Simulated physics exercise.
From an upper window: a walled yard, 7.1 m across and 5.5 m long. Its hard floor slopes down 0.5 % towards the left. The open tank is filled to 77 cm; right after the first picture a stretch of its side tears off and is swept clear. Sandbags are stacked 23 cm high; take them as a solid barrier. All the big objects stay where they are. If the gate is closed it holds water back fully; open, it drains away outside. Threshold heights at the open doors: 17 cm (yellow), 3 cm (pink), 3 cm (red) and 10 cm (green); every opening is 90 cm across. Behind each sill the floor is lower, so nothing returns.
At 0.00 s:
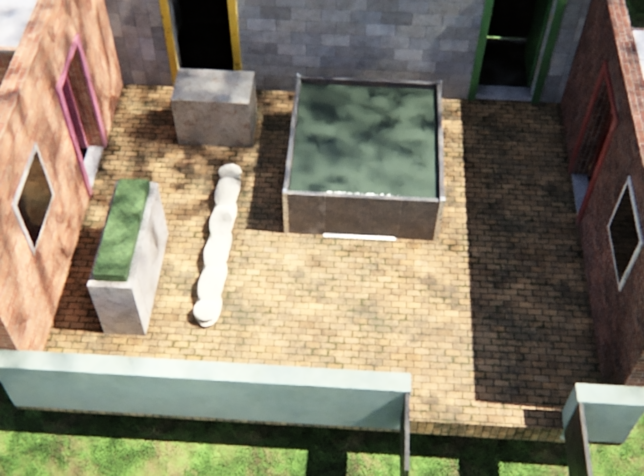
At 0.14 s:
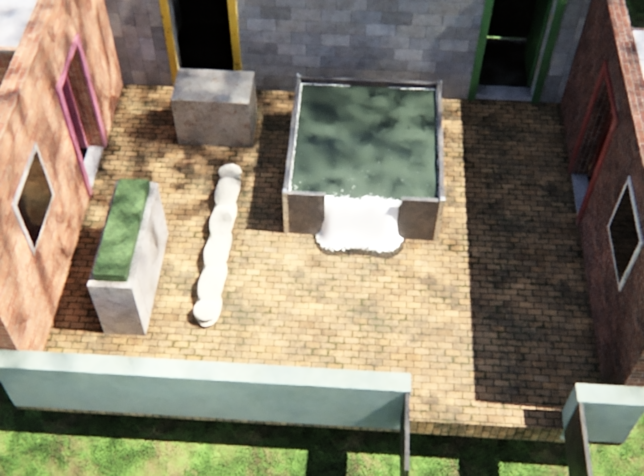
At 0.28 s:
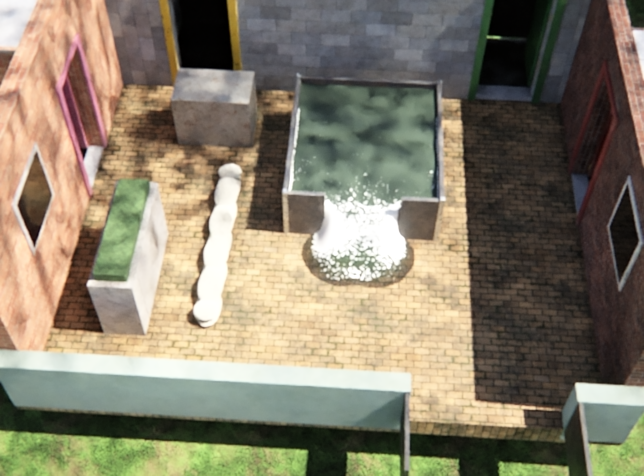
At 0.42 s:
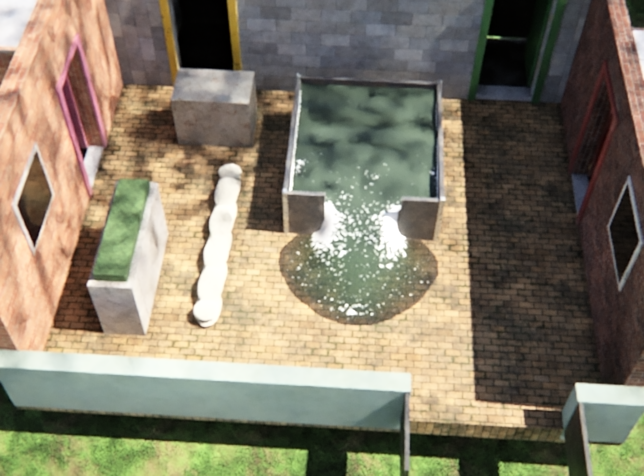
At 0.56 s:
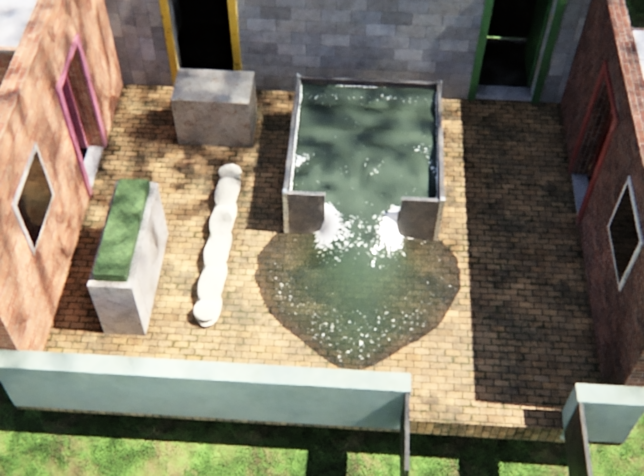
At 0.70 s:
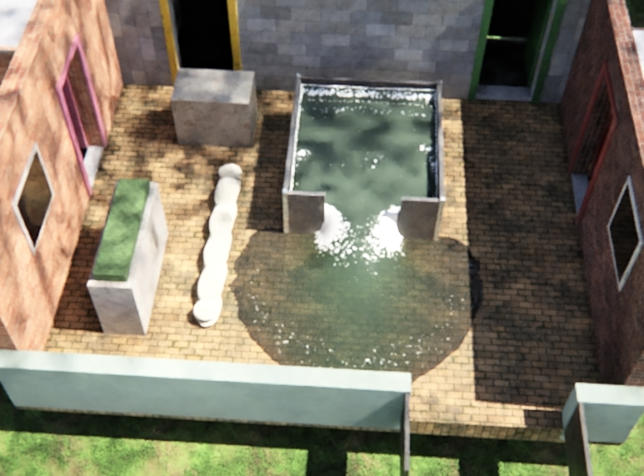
Water bursting through the front side of an open tank, splashing onto a brick-paved yard and spreading in a widening pool.
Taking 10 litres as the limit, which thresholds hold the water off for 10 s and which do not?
Door by door: At the yellow door it does not reach the limit; at the pink door it exceeds the limit; at the red door it does not reach the limit; at the green door it does not reach the limit.
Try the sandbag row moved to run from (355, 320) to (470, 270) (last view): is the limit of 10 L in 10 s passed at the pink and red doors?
Against that limit: Pink above, red past it.
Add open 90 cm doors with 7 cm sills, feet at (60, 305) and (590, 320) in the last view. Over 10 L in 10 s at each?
In that order: Past it, under.
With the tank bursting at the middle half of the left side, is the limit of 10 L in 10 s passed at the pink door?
Against that limit: Pink above.
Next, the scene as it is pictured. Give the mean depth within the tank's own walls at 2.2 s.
Roughly 44 cm on average.
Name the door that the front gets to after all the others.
It is the green one.
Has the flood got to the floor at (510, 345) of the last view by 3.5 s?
It is wet.
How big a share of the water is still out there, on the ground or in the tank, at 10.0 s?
Some 72 per cent remains.
After 1.4 s water covers 30 % of the floor and is deepest (46 cm) near (359, 238); yellow door not reached, pink door not reached, red door not reached, green door not reached.
After 2.2 s water covers 35 % of the floor and is deepest (36 cm) near (322, 397); yellow door not reached, pink door not reached, red door not reached, green door not reached.
After 3.5 s water covers 50 % of the floor and is deepest (30 cm) near (78, 383); yellow door not reached, pink door 2 cm at the sill, 0 L in, red door not reached, green door not reached.
After 6.0 s water covers 80 % of the floor and is deepest (22 cm) near (36, 381); yellow door 7 cm at the sill, 0 L in, pink door 6 cm at the sill, 9 L in, red door 3 cm at the sill, 0 L in, green door not reached.
After 10.0 s water covers 95 % of the floor and is deepest (13 cm) near (410, 100); yellow door 10 cm at the sill, 0 L in, pink door 8 cm at the sill, 35 L in, red door 2 cm at the sill, 0 L in, green door 8 cm at the sill, 0 L in.
